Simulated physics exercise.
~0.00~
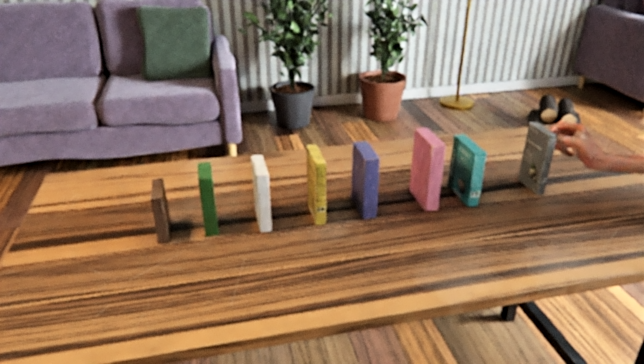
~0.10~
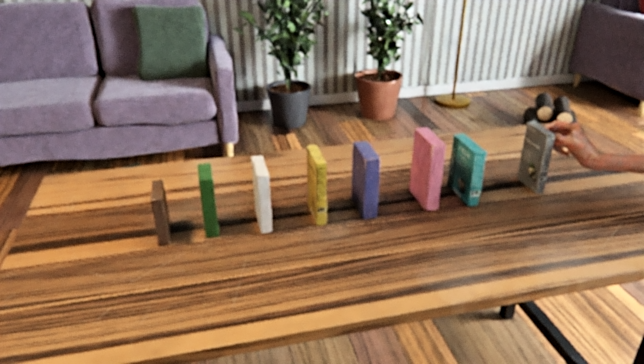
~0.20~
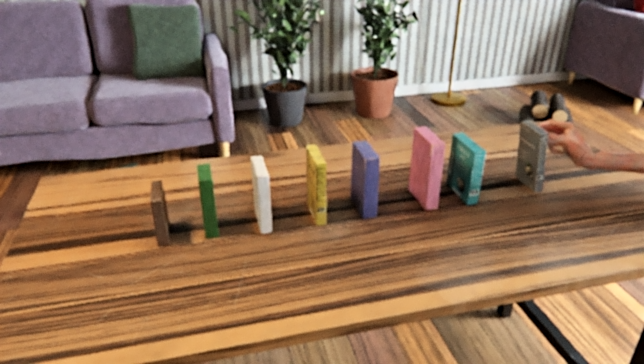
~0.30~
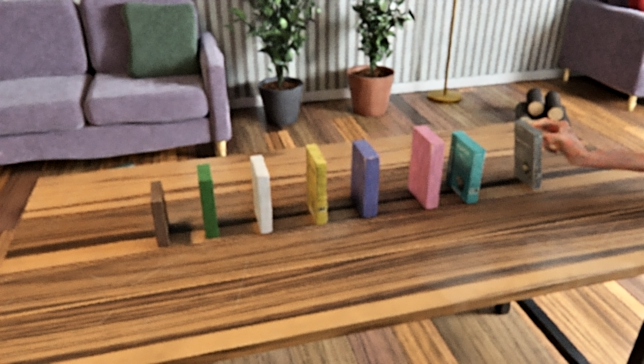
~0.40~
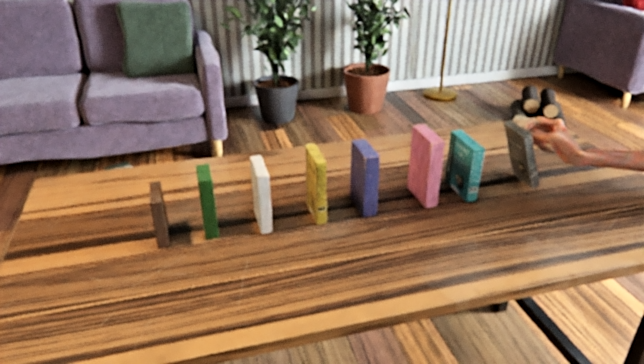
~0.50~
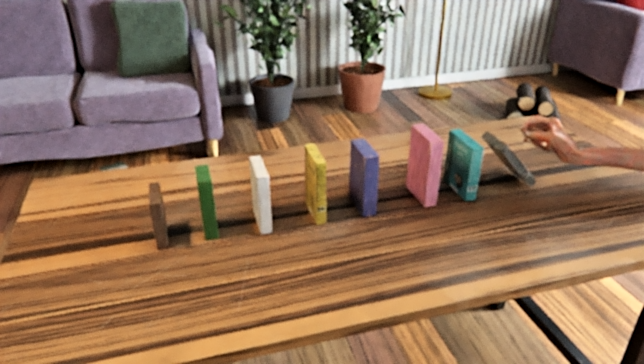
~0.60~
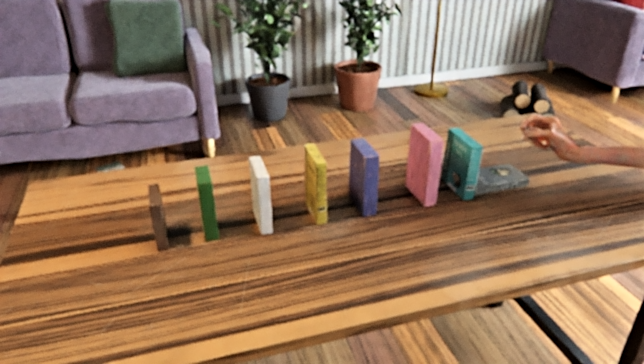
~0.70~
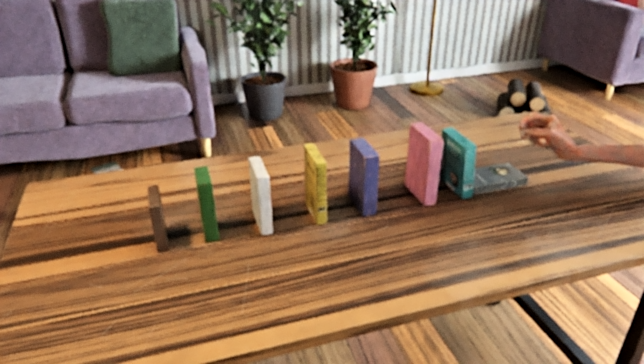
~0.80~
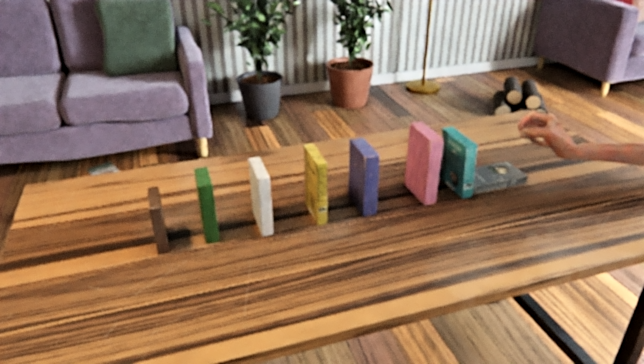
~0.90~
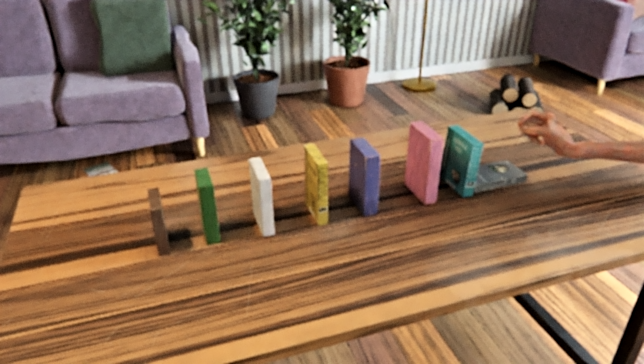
A grey block tips left from a fingertip and lies flat beside seven standing blocks.
